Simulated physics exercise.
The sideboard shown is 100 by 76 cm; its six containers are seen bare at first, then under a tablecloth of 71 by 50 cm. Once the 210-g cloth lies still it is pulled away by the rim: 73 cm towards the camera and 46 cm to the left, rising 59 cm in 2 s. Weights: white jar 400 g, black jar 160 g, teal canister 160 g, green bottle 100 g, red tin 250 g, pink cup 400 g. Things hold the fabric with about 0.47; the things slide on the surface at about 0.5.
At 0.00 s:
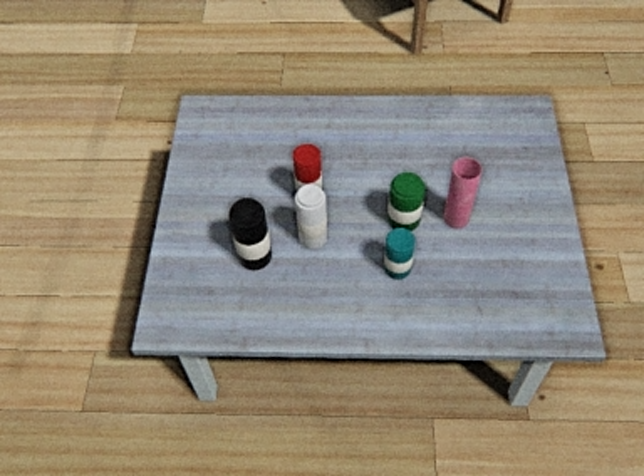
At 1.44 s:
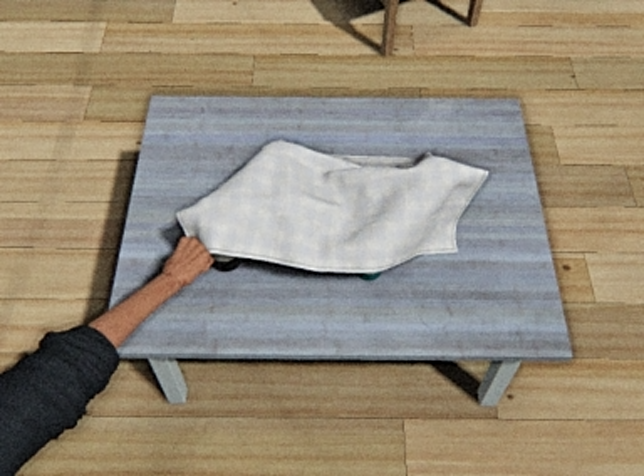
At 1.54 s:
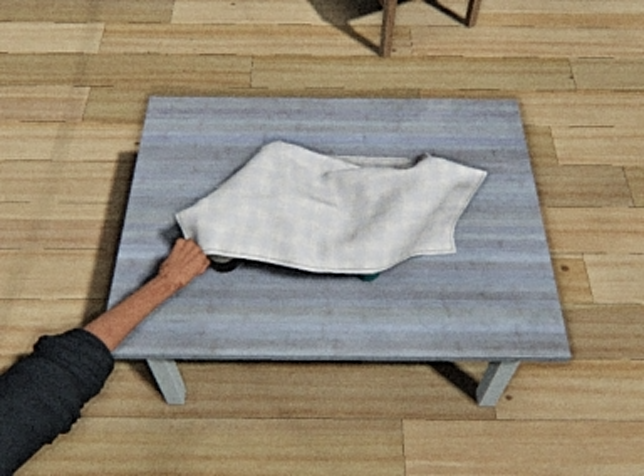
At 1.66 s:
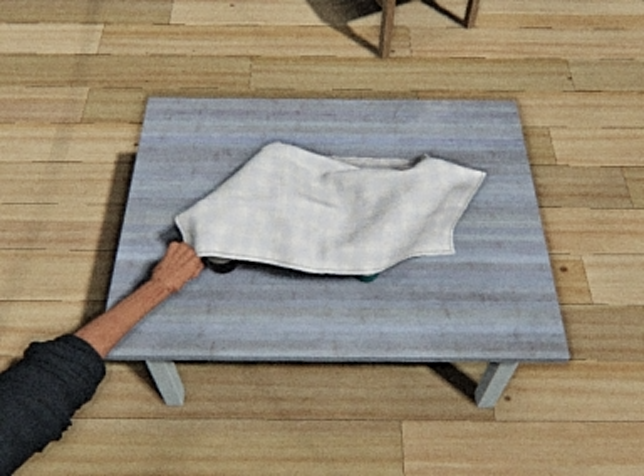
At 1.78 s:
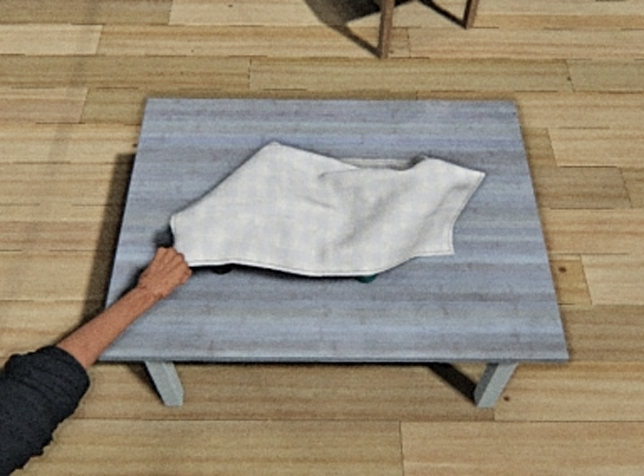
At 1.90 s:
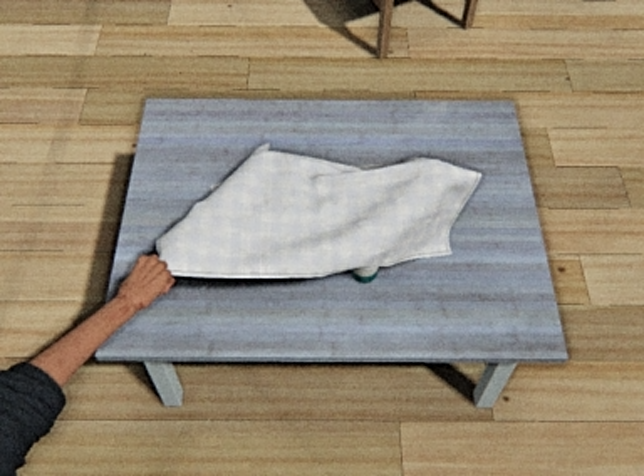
A hand grips the white cloth covering the containers and pulls its corner slightly left.
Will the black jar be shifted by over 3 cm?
The black jar moves.
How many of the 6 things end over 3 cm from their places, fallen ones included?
I count 3.
By 2.3 s, middle of the tablecloth at (231, 221); black jar 6 cm off its start, red tin on its side, 14 cm off its start, pink cup 2 cm off its start.
By 2.7 s, middle of the tablecloth at (109, 297); black jar on its side, 18 cm off its start, red tin on its side, 20 cm off its start, white jar 3 cm off its start.
By 3.1 s, middle of the tablecloth at a place out of view; black jar on its side, 33 cm off its start at (111, 358), red tin on its side, 29 cm off its start at (159, 236), white jar on its side, 11 cm off its start at (231, 240).
By 3.5 s, middle of the tablecloth at a place out of view; black jar over the edge, red tin on its side, 43 cm off its start, white jar on its side, 12 cm off its start.
By 4.3 s, middle of the tablecloth at a place out of view; black jar over the edge, red tin over the edge, white jar on its side, 12 cm off its start at (227, 245), green bottle 1 cm off its start at (368, 185).
